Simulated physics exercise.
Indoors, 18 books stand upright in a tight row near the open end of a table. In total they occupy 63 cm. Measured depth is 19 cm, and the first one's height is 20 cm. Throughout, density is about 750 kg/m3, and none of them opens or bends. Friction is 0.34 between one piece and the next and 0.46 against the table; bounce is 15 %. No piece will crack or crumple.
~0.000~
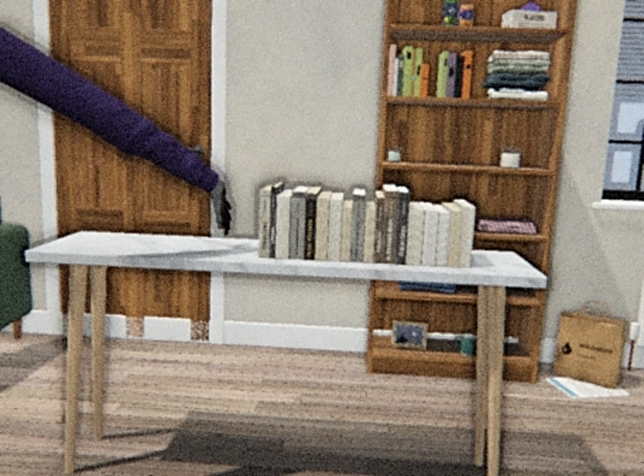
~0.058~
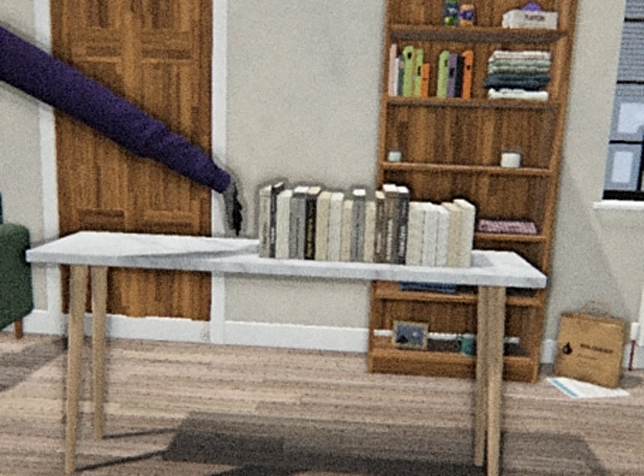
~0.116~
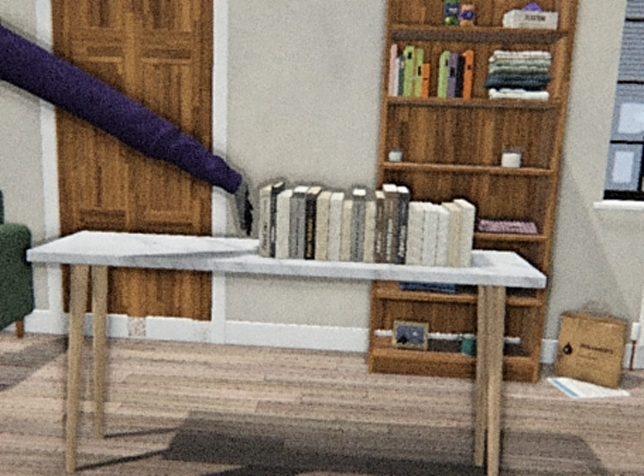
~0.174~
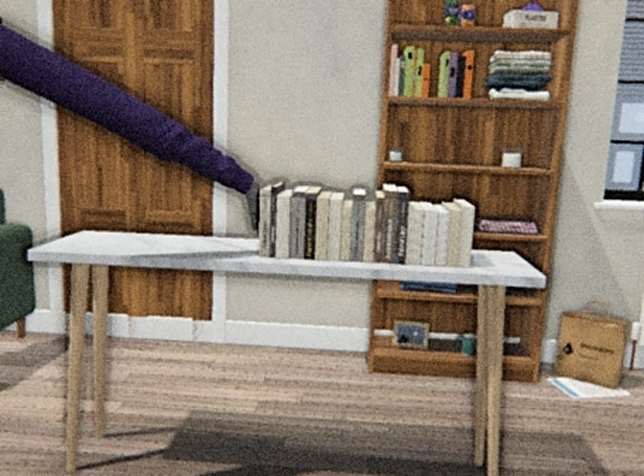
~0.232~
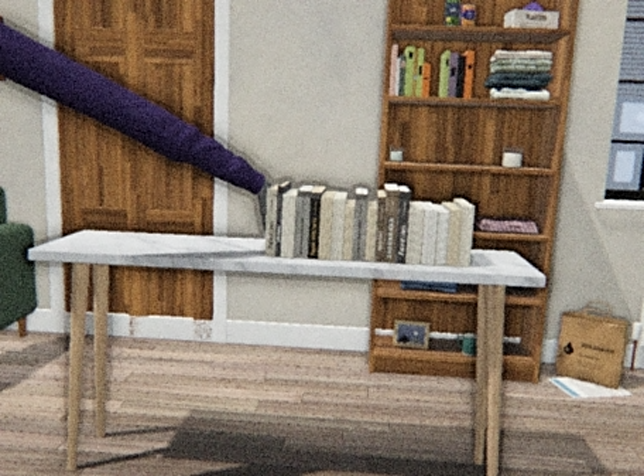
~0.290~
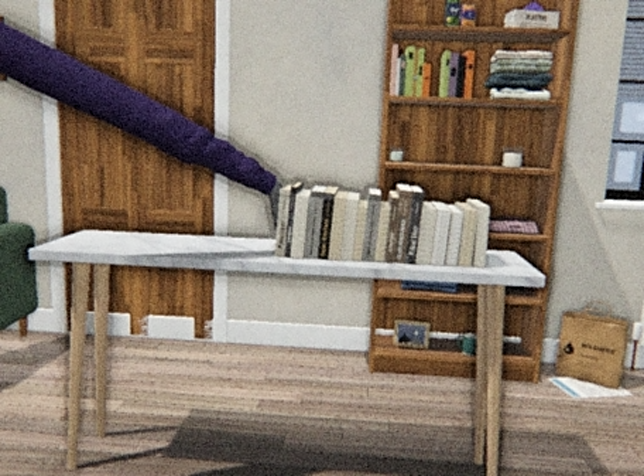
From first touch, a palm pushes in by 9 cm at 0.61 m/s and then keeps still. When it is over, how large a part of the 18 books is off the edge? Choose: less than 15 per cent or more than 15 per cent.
Off the edge: Under 15 per cent.
By 0.35 s, none of the 18 books off the edge, 18 disturbed.
When it is over (1.1 s), 1 of the 18 books off the edge. That is 6 per cent.
